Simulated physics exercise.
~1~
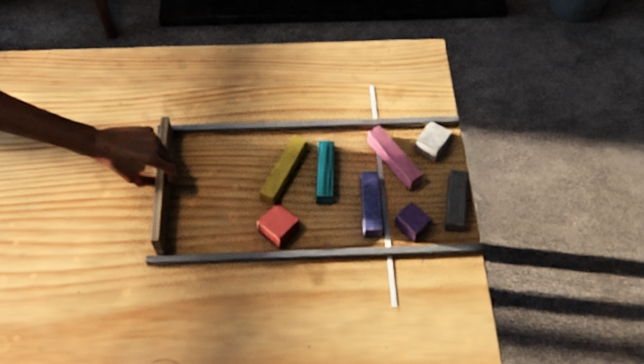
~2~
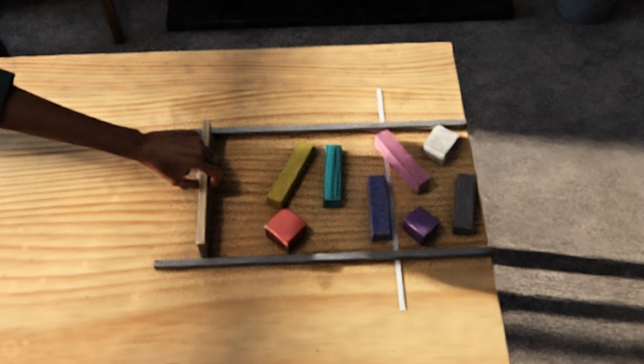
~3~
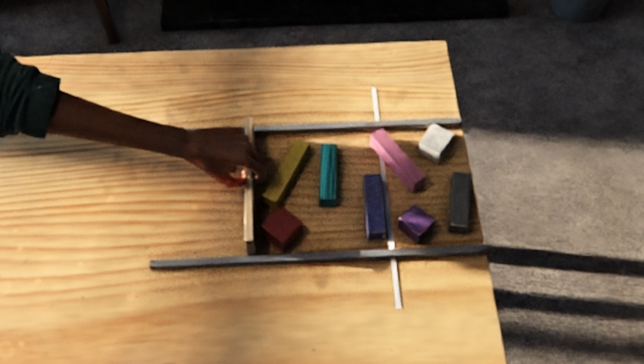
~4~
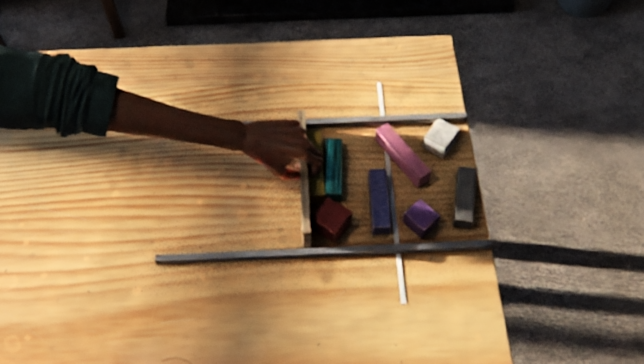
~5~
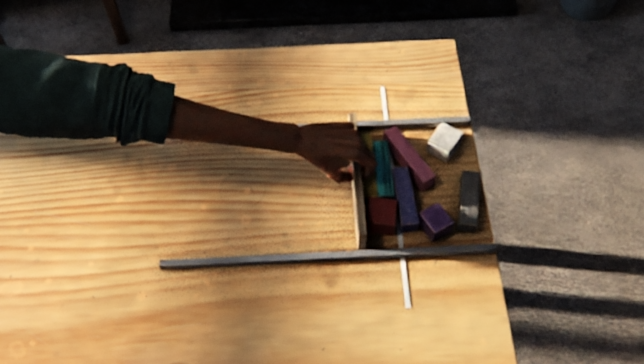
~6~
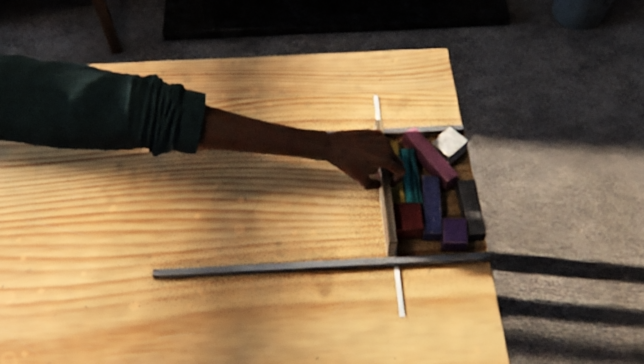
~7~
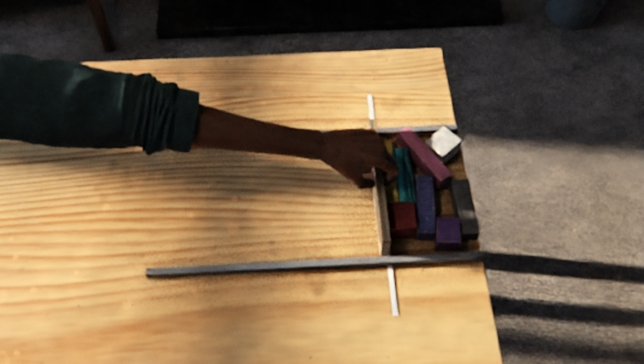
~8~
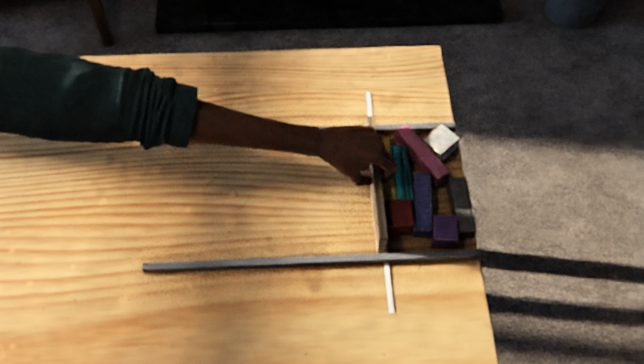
A hand slides an upright board right to the tape, bunching colored blocks without any falling.
